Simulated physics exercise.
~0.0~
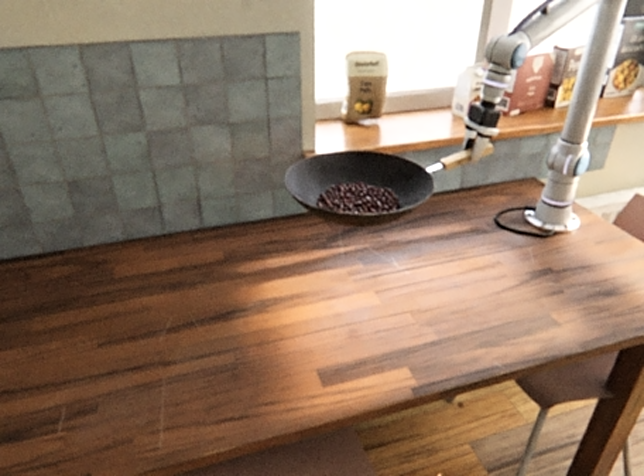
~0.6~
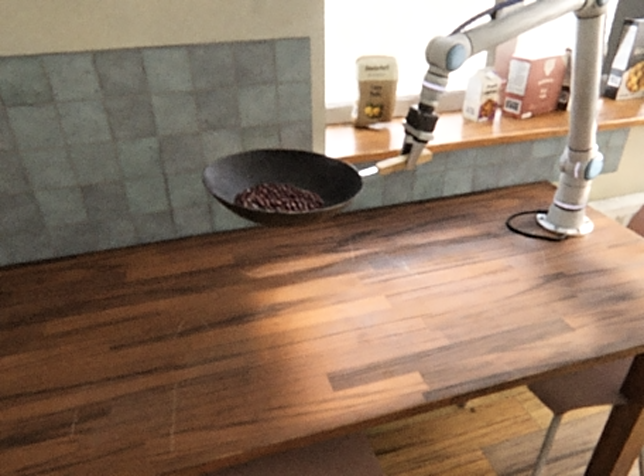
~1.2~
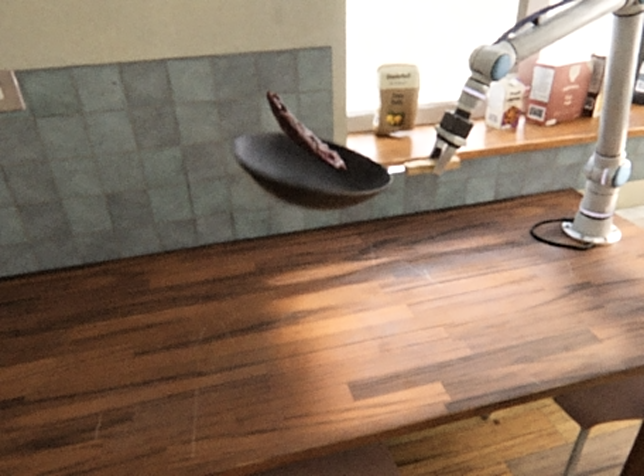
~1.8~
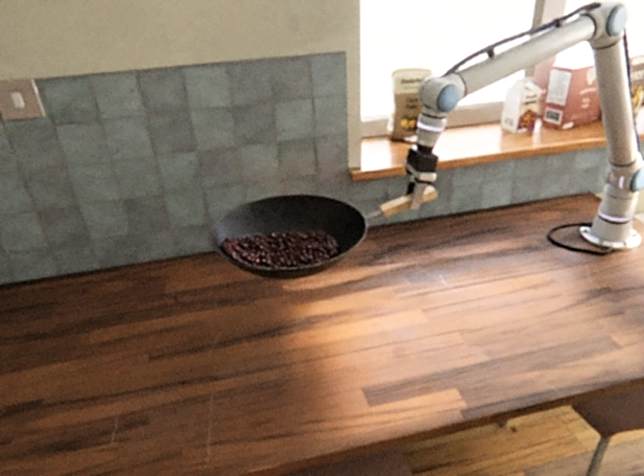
Above a wooden table by a window, a robot arm swings a dark wok, tossing small dark beads and catching them.
